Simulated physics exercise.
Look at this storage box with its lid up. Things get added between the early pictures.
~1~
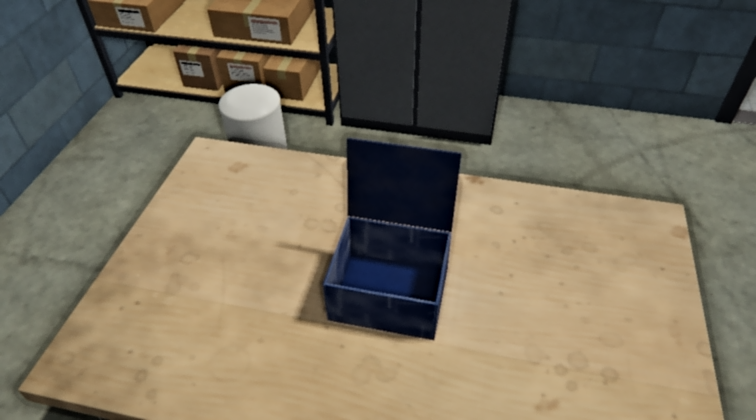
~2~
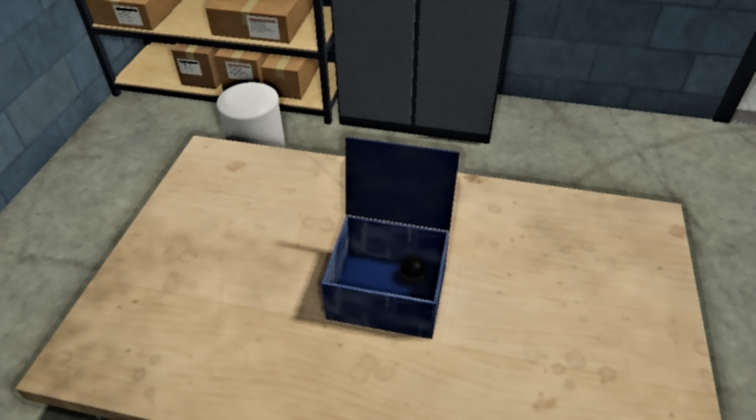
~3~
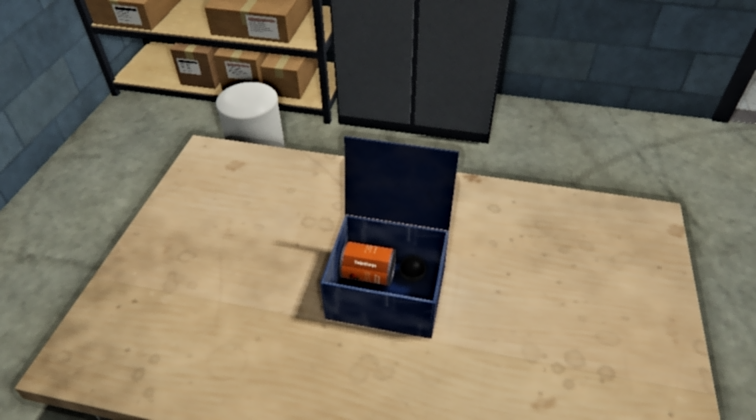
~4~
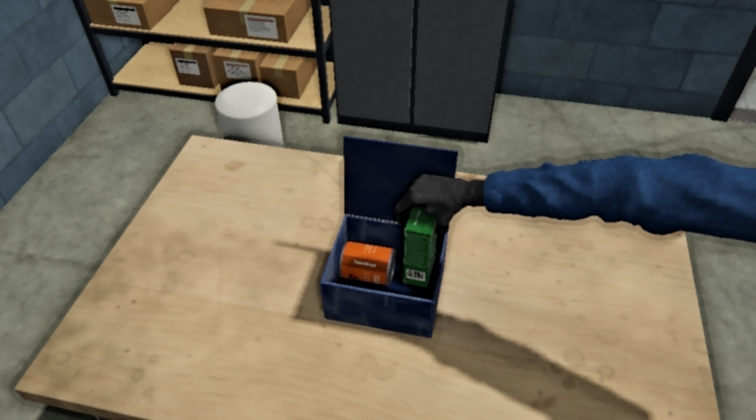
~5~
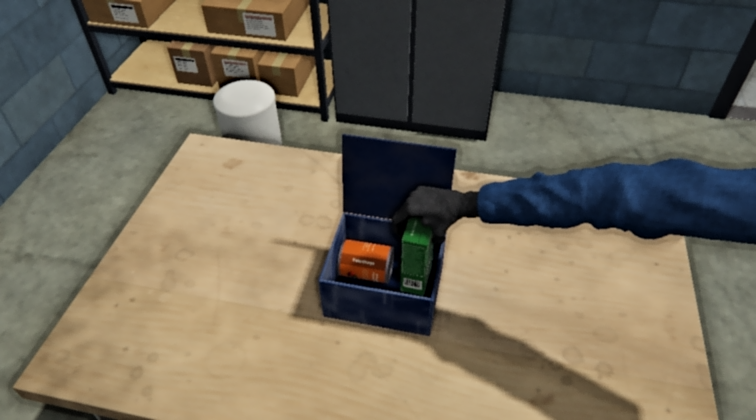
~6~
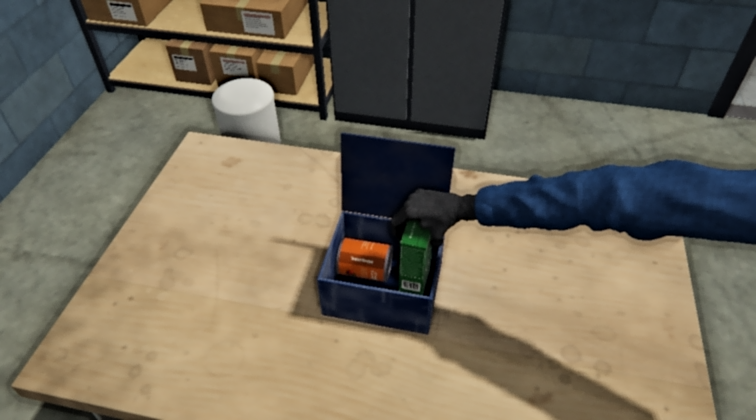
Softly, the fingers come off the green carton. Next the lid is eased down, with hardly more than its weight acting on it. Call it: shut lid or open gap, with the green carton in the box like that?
Open gap.
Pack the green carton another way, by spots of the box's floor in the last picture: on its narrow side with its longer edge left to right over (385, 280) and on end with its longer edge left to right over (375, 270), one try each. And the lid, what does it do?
The first attempt leaves the lid fully closed, while the second leaves it partly open.
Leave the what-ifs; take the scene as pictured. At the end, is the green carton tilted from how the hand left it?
At the finish the green carton holds its orientation.
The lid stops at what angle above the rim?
Lid angle from rim - close to 25°.
Then, 0.80 s on from there, lid starting down; green carton shifted about its own width near (414, 280).
Then, 1.50 s on from there, lid 62° above the rim; green carton shifted about its own width near (414, 280).
In the end, lid 26° above the rim; moved from the start, green carton; the other 2 unmoved. At the end, from the last picture's camera, green carton near (414, 280).
